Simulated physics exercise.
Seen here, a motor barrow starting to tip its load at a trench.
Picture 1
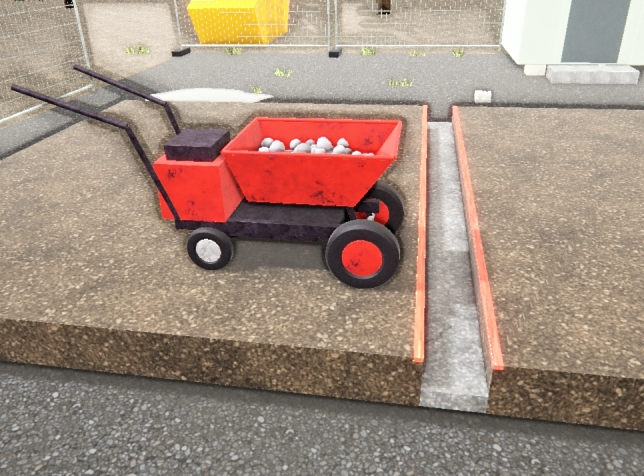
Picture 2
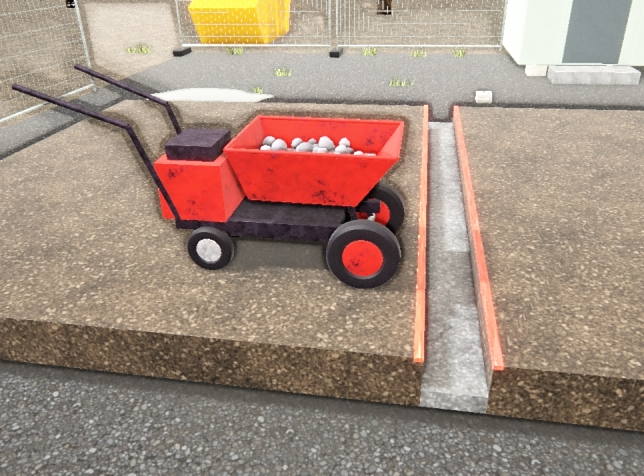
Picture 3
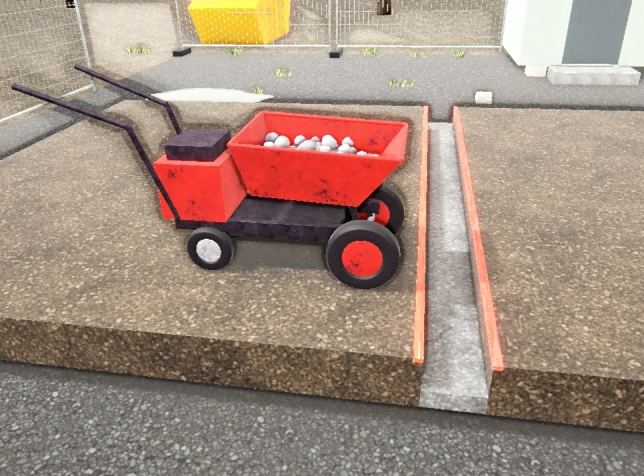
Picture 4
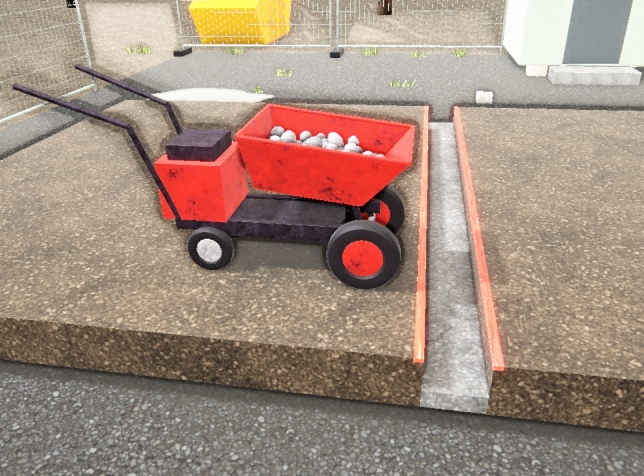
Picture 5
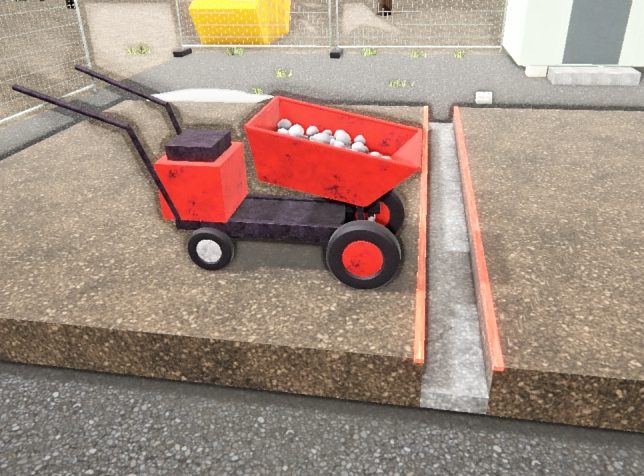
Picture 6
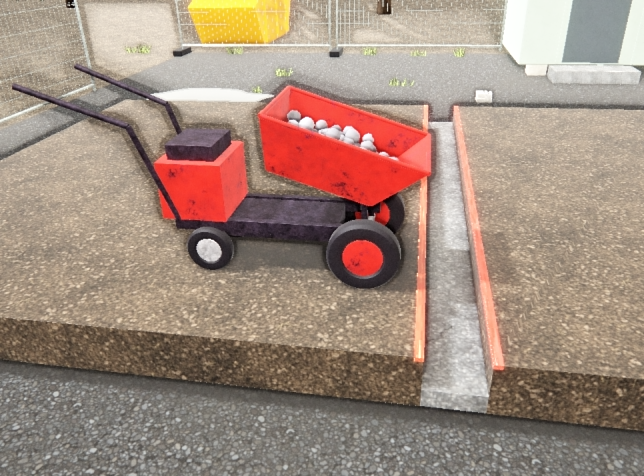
The red skip of a motor barrow, loaded with pale round cobbles, sits level beside a trench, then tilts gradually forward to the right, its back end rising and its lip lowering, while the wheels and handles stay still.
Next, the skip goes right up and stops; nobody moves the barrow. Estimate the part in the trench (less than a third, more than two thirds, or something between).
The trench takes less than a third.
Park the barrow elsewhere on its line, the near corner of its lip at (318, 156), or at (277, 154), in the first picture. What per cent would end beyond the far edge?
The first gives 0 %, the second 0 %.
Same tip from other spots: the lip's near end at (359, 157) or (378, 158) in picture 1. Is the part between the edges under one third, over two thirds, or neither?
First over two thirds, then in the middle band.
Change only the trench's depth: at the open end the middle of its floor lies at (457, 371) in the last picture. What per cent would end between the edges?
About 10 per cent.
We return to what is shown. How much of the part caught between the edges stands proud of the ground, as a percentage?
Near 20 %.
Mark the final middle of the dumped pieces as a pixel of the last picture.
Near (507, 262).
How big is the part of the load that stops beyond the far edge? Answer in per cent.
Close to 70 per cent.
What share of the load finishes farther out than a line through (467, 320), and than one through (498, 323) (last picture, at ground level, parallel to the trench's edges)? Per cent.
About 80 and 60 per cent.
Just after the last frame, skip tipped steeply; every one in the skip.
A moment on, skip tipped right over; roughly two thirds in the skip; just a few in or heaped over the trench; roughly a third beyond it.
Further on, skip tipped right over; roughly a quarter in the skip; about a tenth in or heaped over the trench; roughly two thirds beyond it.
When it is over, skip tipped right over; roughly a quarter in the skip; roughly a quarter in or heaped over the trench; roughly two thirds beyond it.
